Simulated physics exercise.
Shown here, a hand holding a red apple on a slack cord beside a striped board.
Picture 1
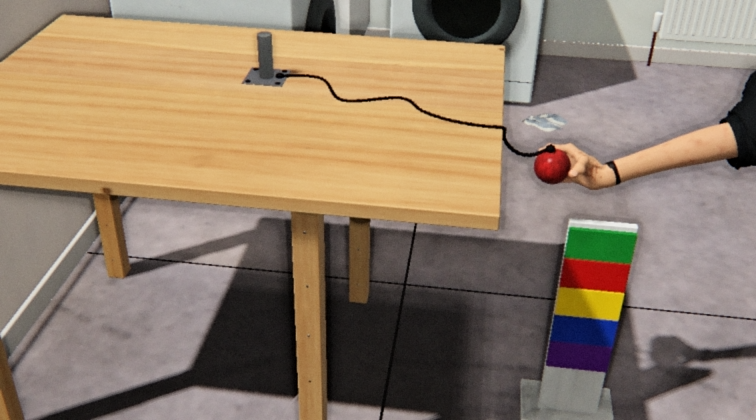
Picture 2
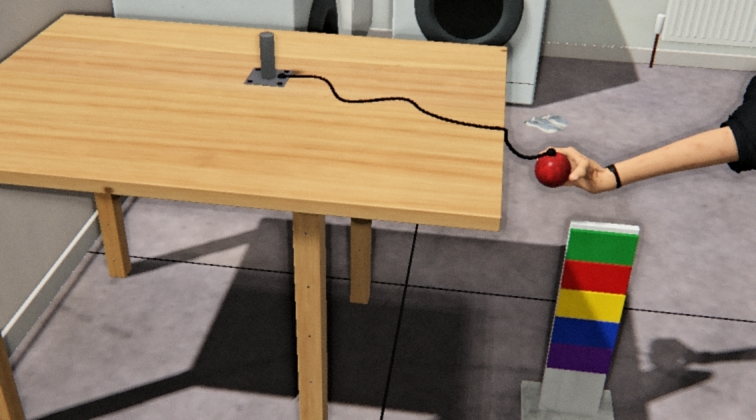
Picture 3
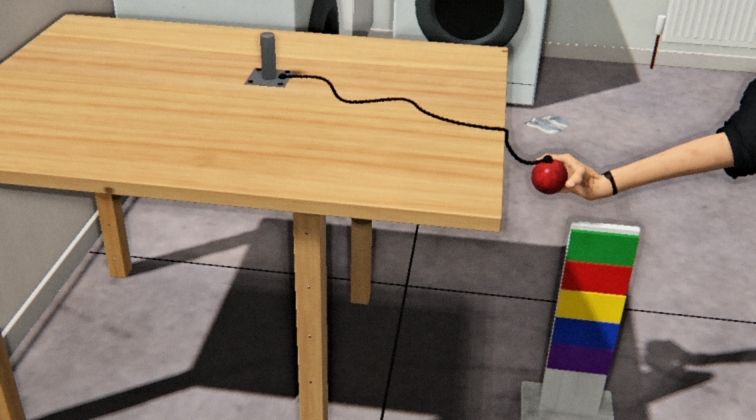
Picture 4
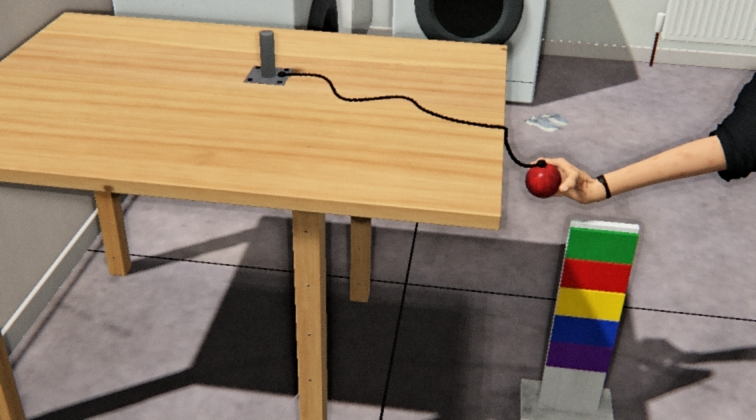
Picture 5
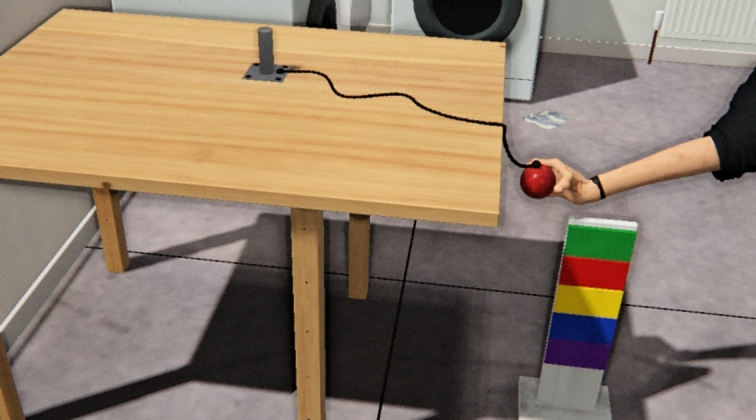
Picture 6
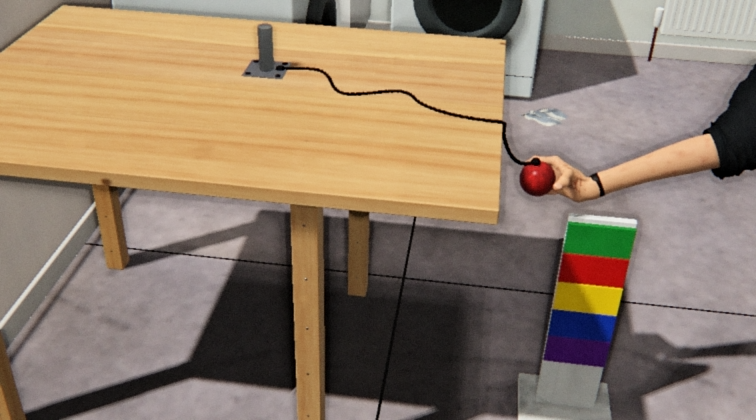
The footage shows a hand holding a red apple on a slack black cord that runs across a wooden table from a small post, beside a striped board; the hand moves the apple slightly down and to the left.
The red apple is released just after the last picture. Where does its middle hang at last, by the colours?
Its middle rests at the green band.
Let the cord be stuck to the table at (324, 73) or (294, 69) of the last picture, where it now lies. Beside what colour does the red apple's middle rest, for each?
In that order: Green; green.
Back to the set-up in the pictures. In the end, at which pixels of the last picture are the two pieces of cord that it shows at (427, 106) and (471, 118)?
Near (468, 106) and (503, 127).
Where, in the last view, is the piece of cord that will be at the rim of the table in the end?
The one at (459, 116).
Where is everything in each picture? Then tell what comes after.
The first picture shows red apple (552, 166); green (601, 247); red (595, 277); yellow (589, 305); blue (584, 332); purple (579, 358).
The second picture shows red apple (553, 170); cord through (312, 77) (338, 97) (397, 99) (439, 117) (503, 133).
The third picture shows red apple (550, 177).
The fourth picture shows red apple (543, 180); cord through (312, 75) (338, 95) (397, 97) (439, 116) (503, 131).
The fifth picture shows red apple (538, 181).
The sixth picture shows red apple (537, 178); cord through (310, 69) (336, 89) (395, 91) (437, 110) (501, 126).
Soon after, apple near (516, 224); level with green.
Then, apple near (472, 209); level with green.
Further on, apple near (485, 223); level with green.
At rest, apple near (489, 224); level with green. The green one.
